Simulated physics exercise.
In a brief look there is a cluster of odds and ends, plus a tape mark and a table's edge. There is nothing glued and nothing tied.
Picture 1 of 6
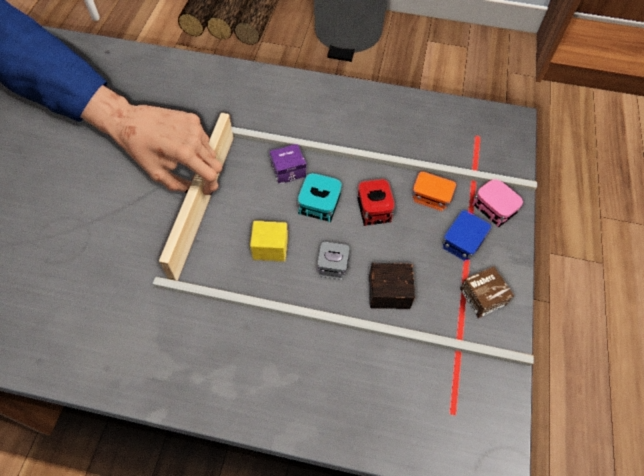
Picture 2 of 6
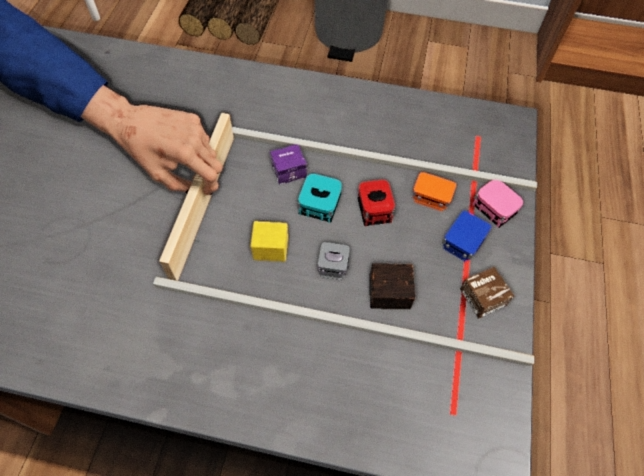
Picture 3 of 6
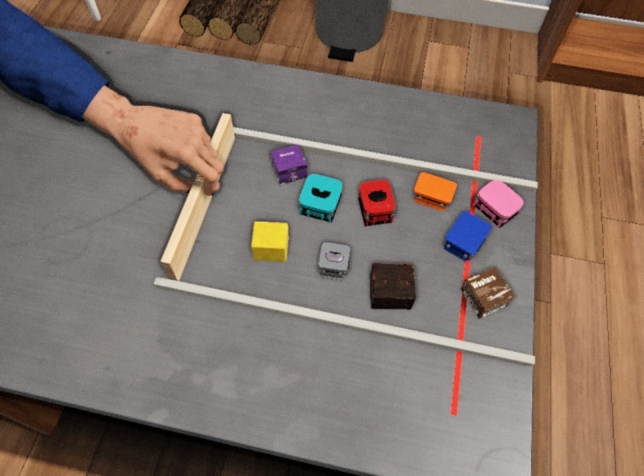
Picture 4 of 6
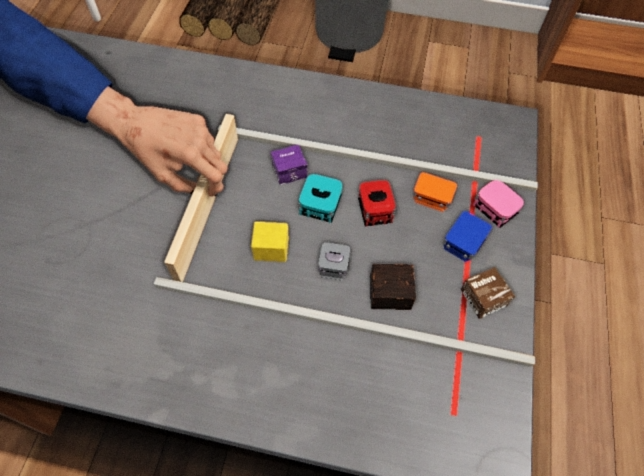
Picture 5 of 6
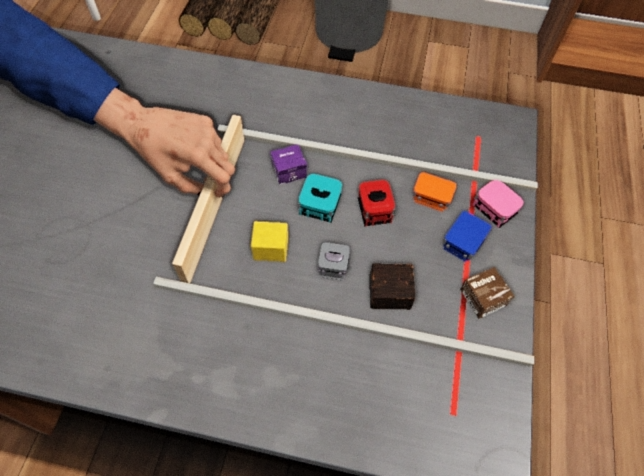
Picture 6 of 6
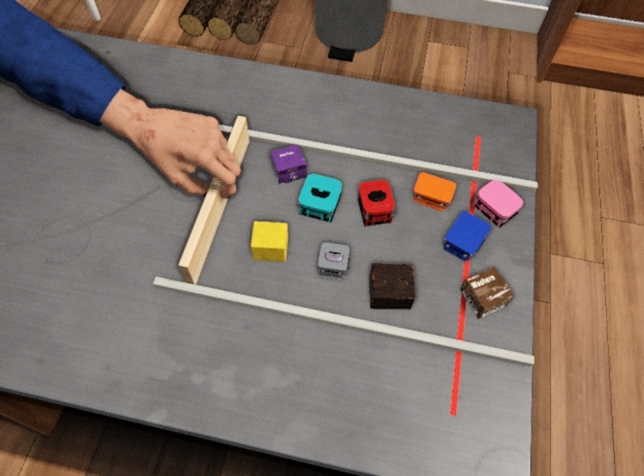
Hand holding a wooden board still, then sliding it slightly right toward scattered colourful blocks on a grey table, blocks staying motionless.
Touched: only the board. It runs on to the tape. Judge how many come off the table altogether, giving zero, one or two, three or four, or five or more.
My judgement: Three or four.
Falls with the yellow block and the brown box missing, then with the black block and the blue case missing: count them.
Taking the two tries in turn, it comes to 2 and 2.
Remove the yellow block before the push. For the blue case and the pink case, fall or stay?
Well, the blue case goes off the edge while the pink case goes off the edge.
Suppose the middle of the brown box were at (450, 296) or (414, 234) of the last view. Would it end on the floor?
Order of tries: Off, on.
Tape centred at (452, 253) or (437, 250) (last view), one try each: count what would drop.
The floor gets 1 the first time and 0 the second.
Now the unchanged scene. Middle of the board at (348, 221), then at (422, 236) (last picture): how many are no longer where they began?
Counting first: 6, next 10.
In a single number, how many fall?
Count of fallen: 3.
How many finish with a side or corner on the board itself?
3 are in contact with it.
A little later, none off yet; pink case at rest near (498, 203); brown box at rest near (487, 293); blue case at rest near (466, 237).
Next, none off yet; pink case at rest near (498, 203); brown box moving near (496, 291); blue case moving near (470, 239).
When it is over, the number that fall off is three or four; down, blue case, brown box and pink case.
